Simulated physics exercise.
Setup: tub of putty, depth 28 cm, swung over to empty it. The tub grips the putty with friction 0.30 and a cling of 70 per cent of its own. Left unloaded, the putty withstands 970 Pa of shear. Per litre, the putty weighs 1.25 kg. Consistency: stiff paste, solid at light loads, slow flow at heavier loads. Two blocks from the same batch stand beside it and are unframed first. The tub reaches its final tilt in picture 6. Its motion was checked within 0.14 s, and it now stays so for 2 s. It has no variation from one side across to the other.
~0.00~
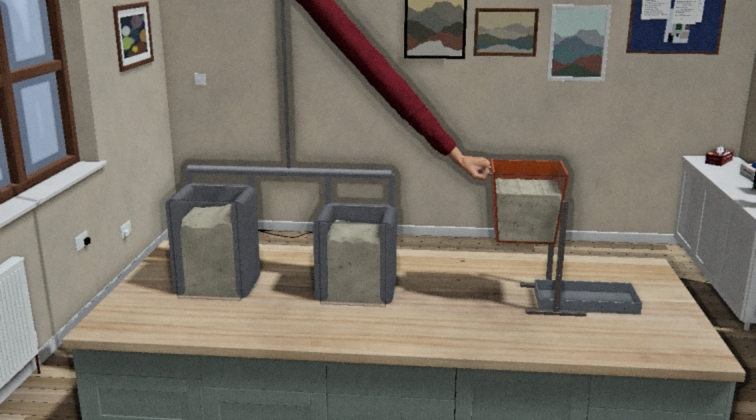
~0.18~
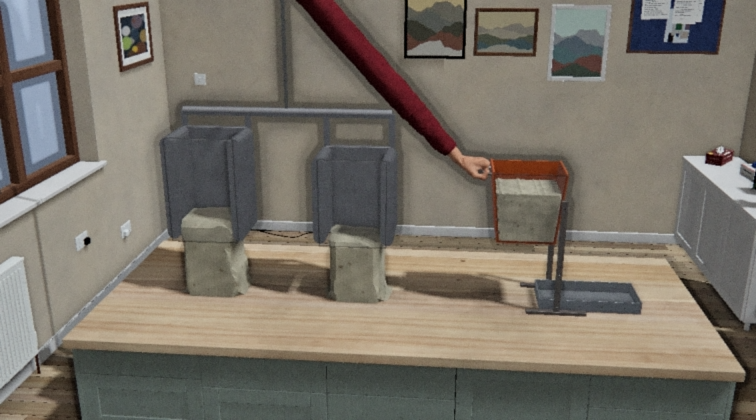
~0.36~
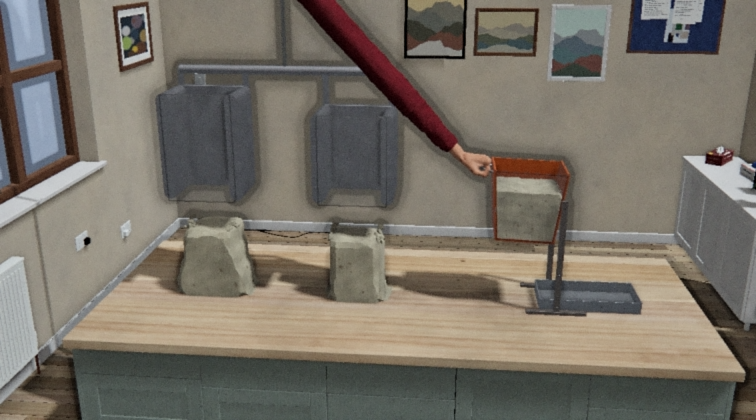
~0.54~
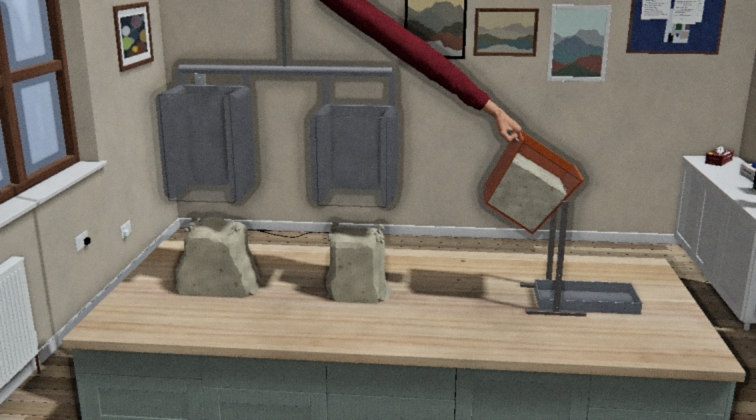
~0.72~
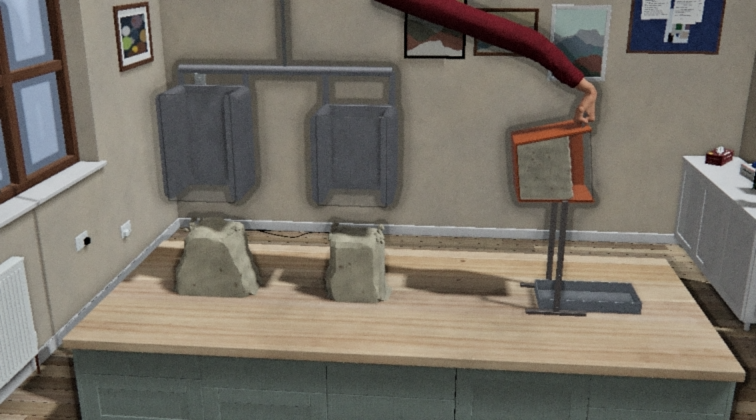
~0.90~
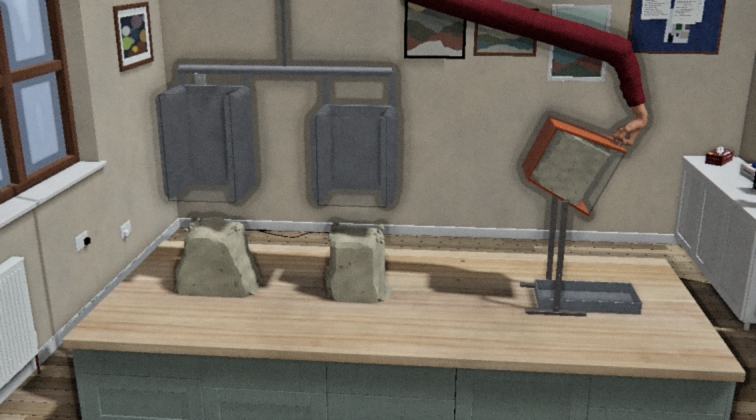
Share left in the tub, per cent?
0 per cent.
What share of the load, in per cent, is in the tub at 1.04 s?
Some 85 per cent.
By 1.04 s, the tub is at 114 degrees and holds 83 %.
By 1.21 s, the tub is at 114 degrees and holds 12 %.
By 1.38 s, the tub is at 114 degrees and holds 0 %.
By 1.55 s, the tub is at 114 degrees and holds 0 %.
By 2.90 s, at the end, the tub is at 114 degrees and holds 0 %.
